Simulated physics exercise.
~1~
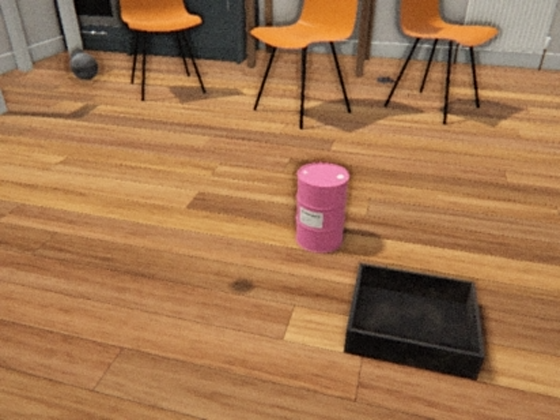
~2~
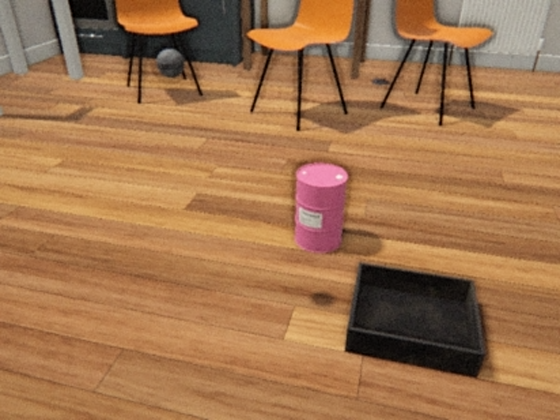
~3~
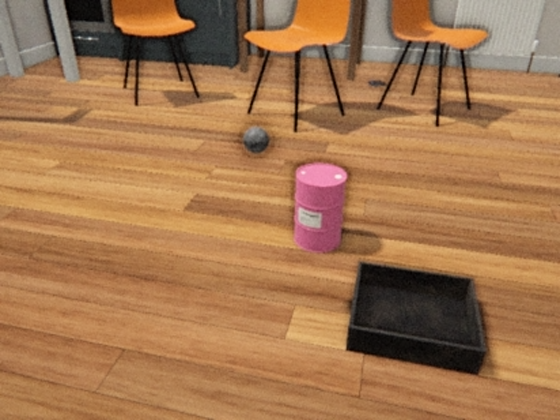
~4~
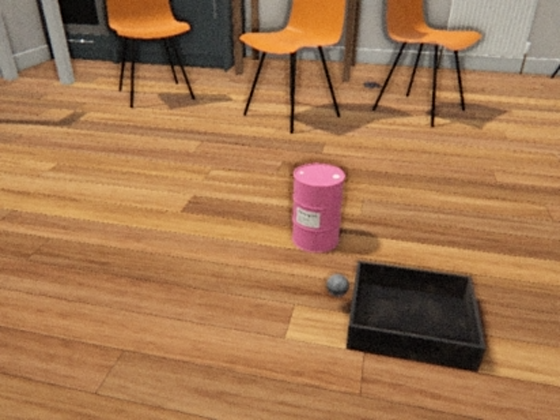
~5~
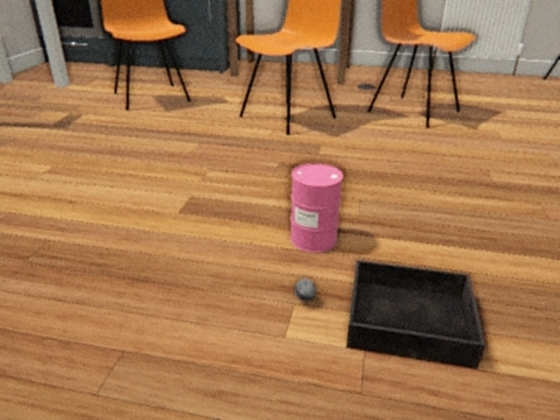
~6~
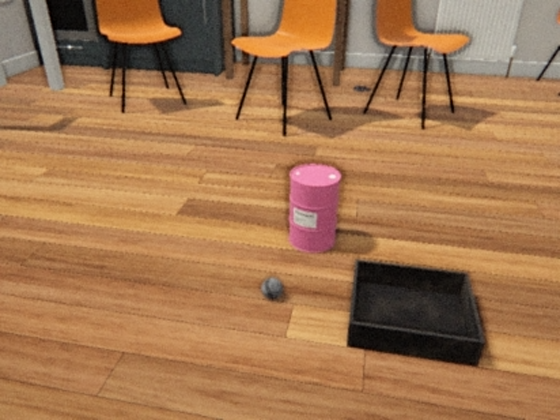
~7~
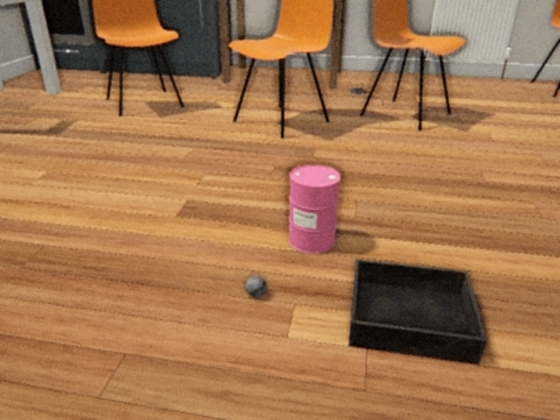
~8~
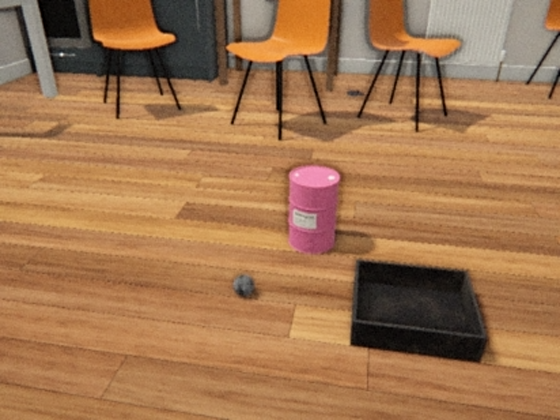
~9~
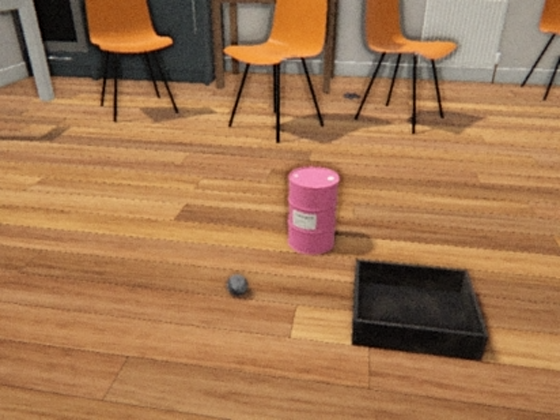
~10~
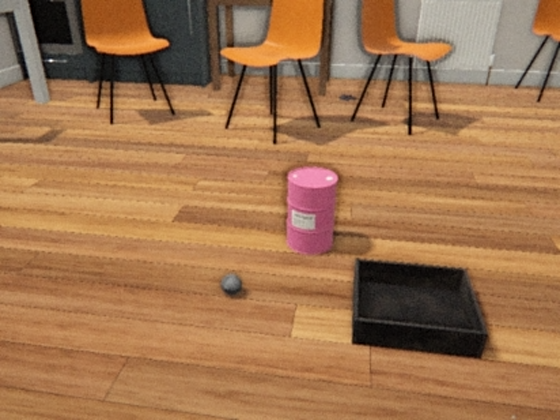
A grey ball flies past a pink canister, reaches a black box and rebounds left outside it.
